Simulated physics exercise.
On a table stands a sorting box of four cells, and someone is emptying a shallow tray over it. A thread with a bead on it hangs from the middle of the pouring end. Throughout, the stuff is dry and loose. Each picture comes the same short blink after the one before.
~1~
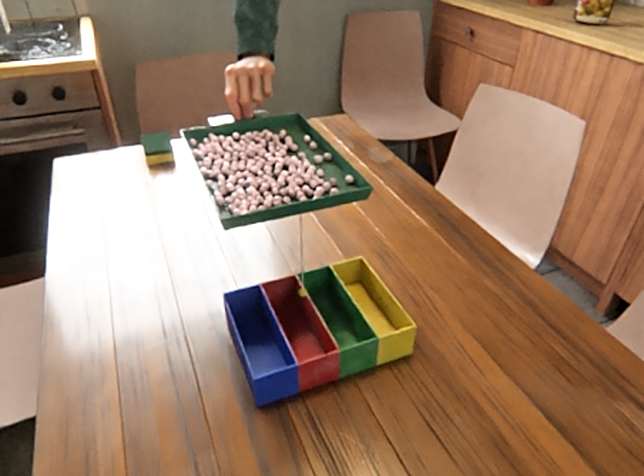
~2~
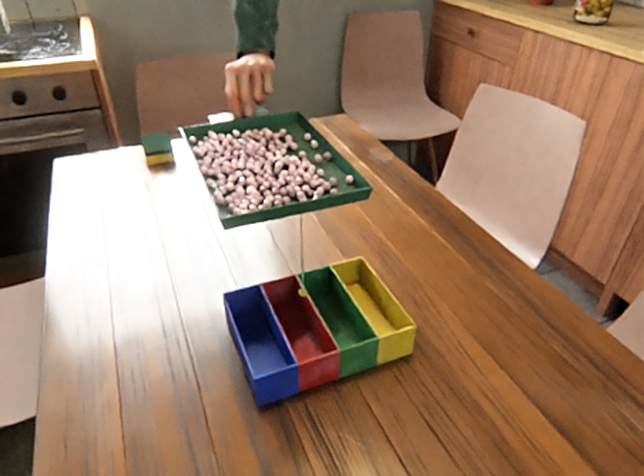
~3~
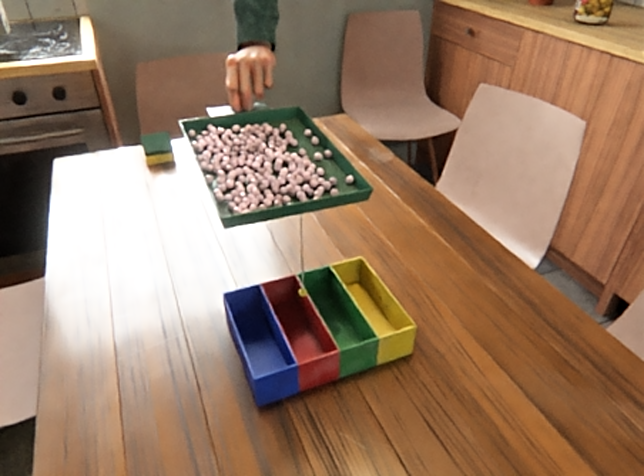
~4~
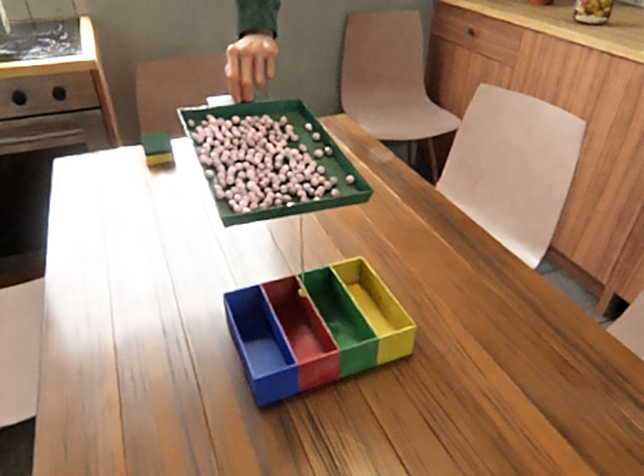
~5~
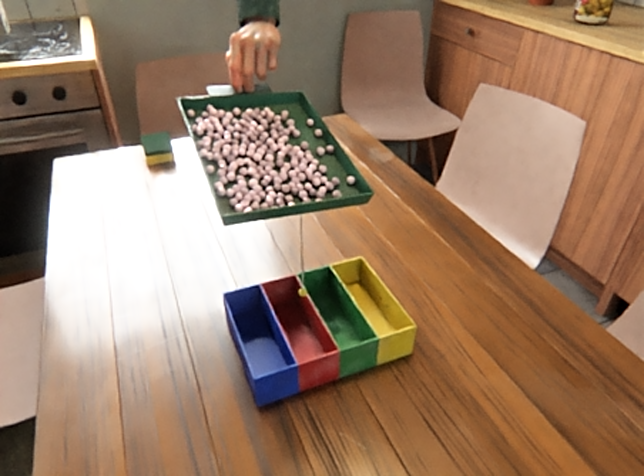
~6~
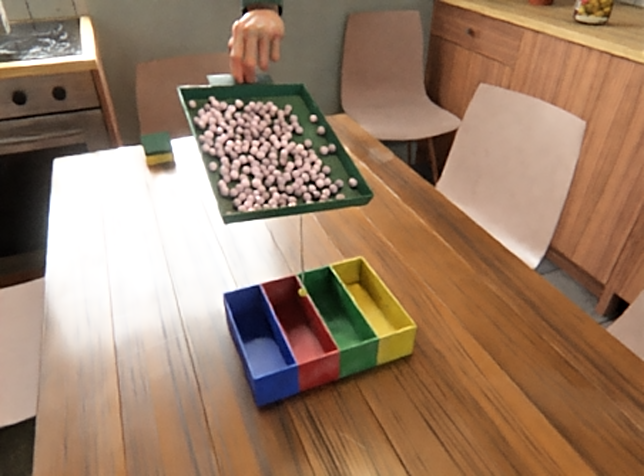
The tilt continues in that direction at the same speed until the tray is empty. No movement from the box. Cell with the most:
Yellow.
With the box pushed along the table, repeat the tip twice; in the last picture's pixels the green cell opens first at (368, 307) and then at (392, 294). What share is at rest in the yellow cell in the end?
It would be roughly 20 per cent, followed by roughly 0 per cent.
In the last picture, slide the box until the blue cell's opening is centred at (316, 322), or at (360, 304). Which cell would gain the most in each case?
First: Green. Second: That blue cell.
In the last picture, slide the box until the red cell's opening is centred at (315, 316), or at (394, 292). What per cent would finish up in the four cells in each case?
In order: 100 percent, then 80 percent.
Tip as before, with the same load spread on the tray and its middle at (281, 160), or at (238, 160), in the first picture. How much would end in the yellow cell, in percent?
About 60 % and 50 %.
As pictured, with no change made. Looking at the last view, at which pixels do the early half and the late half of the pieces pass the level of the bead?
The opening half passes (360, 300), the closing half (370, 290).
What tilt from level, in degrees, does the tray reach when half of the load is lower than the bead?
90°.
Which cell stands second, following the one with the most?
Second place goes to the cell in green.
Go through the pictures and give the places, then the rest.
Corners of the pouring end at (223, 216) and (369, 186), level; middle of the load at (256, 170), sugar pearls; bead on its thread at (303, 292); blue cell at (277, 382); red cell at (319, 368); green cell at (359, 355); yellow cell at (396, 343), in the first picture.
Corners of the pouring end at (223, 216) and (369, 186), level; middle of the load at (256, 169), in the second picture.
Corners of the pouring end at (223, 215) and (369, 187), tipped barely, lowest at the right corner; middle of the load at (256, 166), in the third picture.
Corners of the pouring end at (224, 214) and (370, 189), tipped a little, lowest at the right corner; middle of the load at (256, 161), in the fourth picture.
Corners of the pouring end at (224, 213) and (370, 191), tipped a little, lowest at the right corner; middle of the load at (257, 157), in the fifth picture.
Corners of the pouring end at (225, 212) and (371, 193), tipped clearly, lowest at the right corner; middle of the load at (260, 155), nearly all on the move; blue cell at (277, 382); red cell at (319, 368); green cell at (359, 355); yellow cell at (396, 343), in the sixth picture.
Soon, tray tipped steeply; nearly all on the tray; a stray few in the yellow cell; a stray few in the green cell; a stray few falling or outside the box.
A while on, tray tipped right over; a small part on the tray; about a third in the yellow cell; about a quarter in the green cell; a small part in the red cell; about a quarter falling or outside the box.
Towards the end, tray tipped past a quarter turn; about half in the yellow cell; about a quarter in the green cell; a small part in the red cell; a small part falling or outside the box.
Finally, tray tipped past a quarter turn; about half in the yellow cell; about a quarter in the green cell; a small part in the red cell; none in the blue cell; a small part outside the box.
